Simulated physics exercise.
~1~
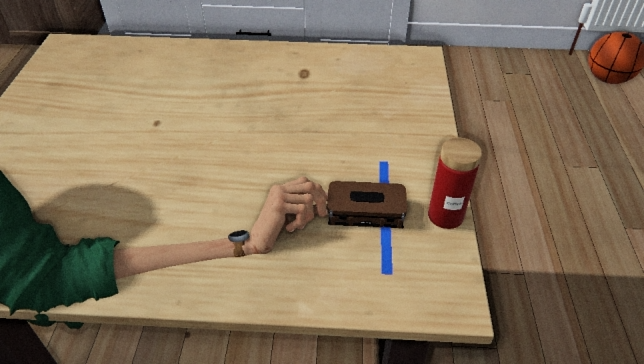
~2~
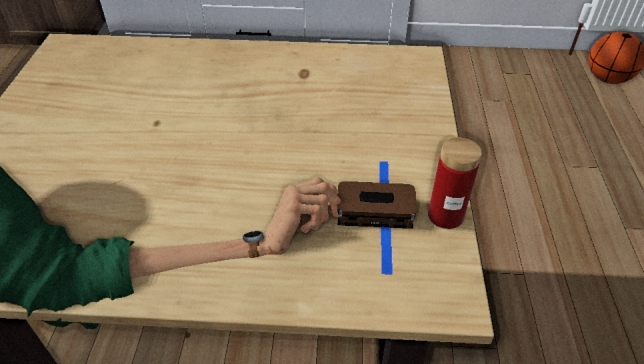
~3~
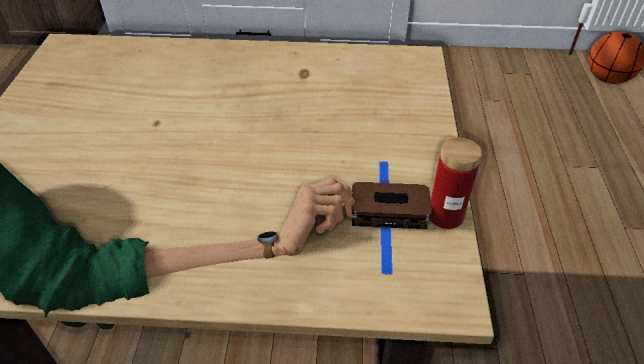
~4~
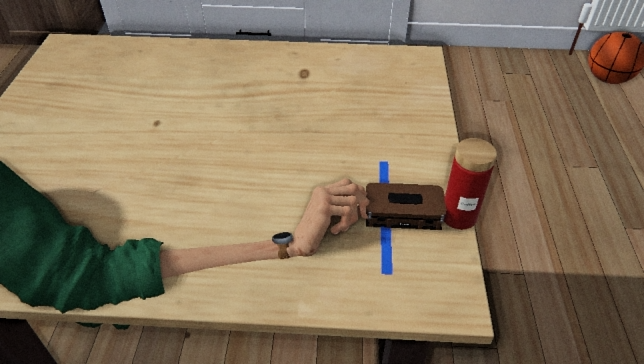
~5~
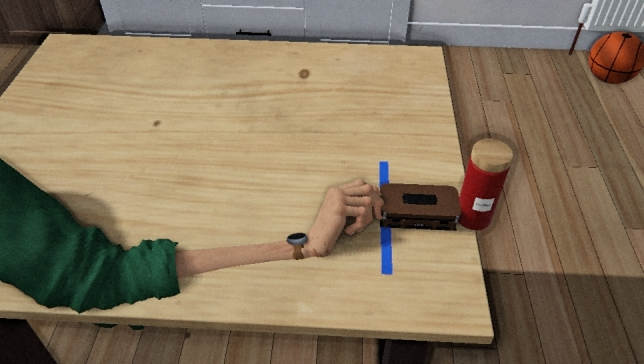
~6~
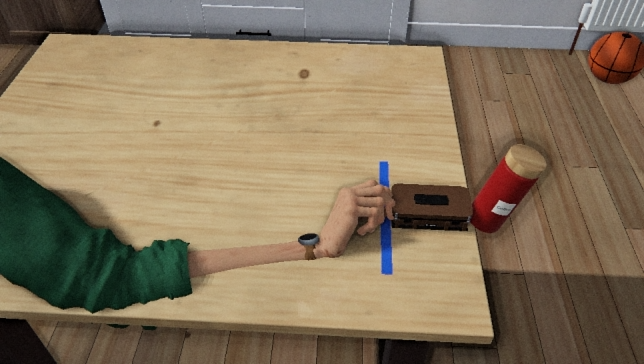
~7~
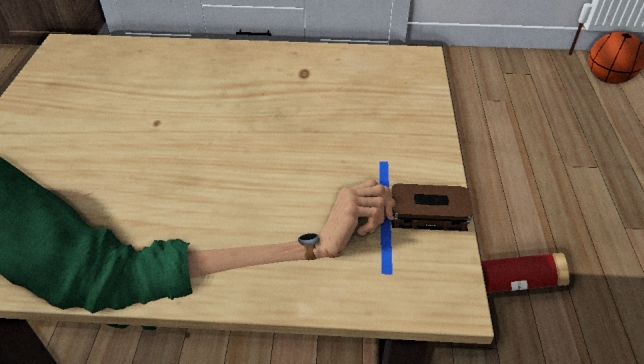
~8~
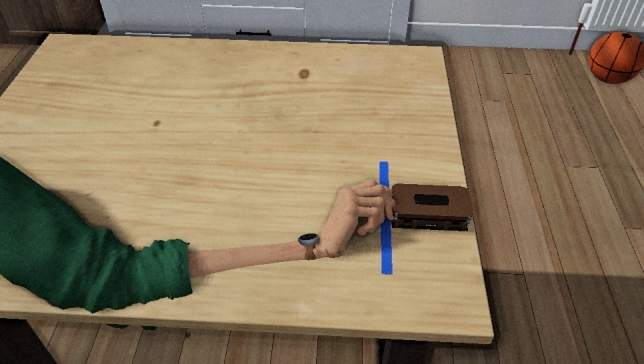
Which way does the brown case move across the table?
The brown case moves to the right, with the hand pushing it past the blue tape.
